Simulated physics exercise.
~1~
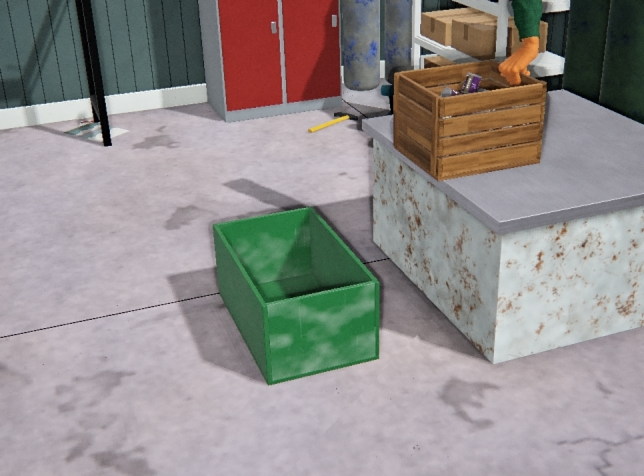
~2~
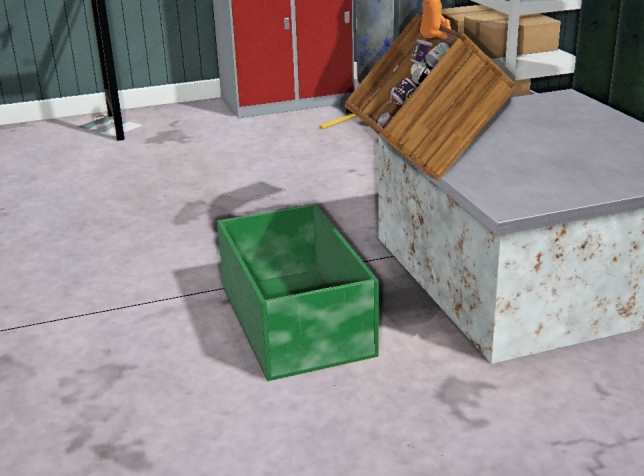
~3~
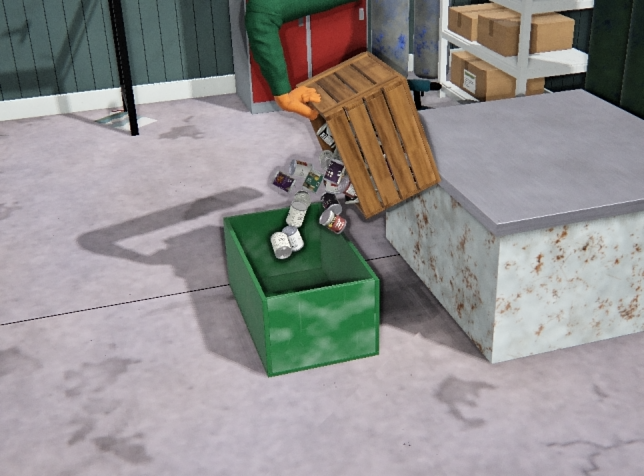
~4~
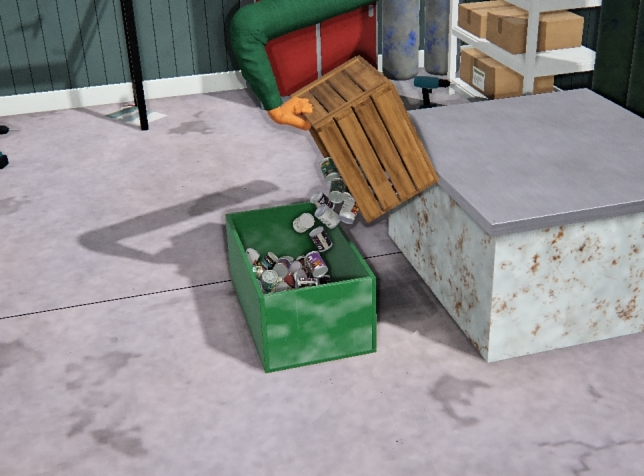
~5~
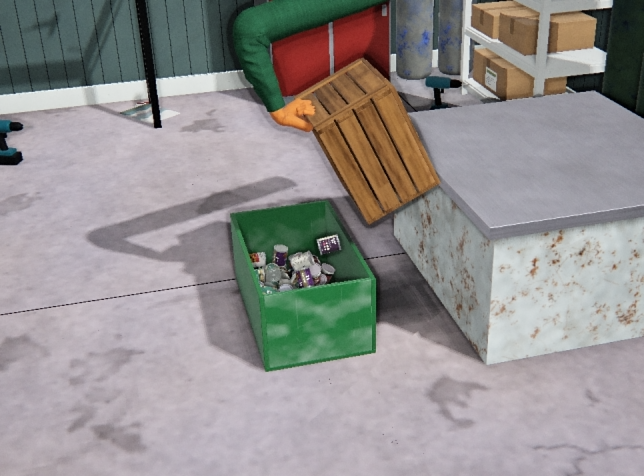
In a workshop with red lockers and shelves of cardboard boxes, a wooden crate of small tins sits on a rust-speckled bench, with an open green bin on the floor to its left. An orange-gloved hand in a green sleeve tips the crate up toward the left. The crate swings over the bench edge until its mouth points down at the bin, and tins tumble out in a loose stream. They pile up inside the bin as the last ones drop. At the end, the crate hangs steeply tilted, still held, and the tins lie heaped in the green bin, with none visible on the floor.
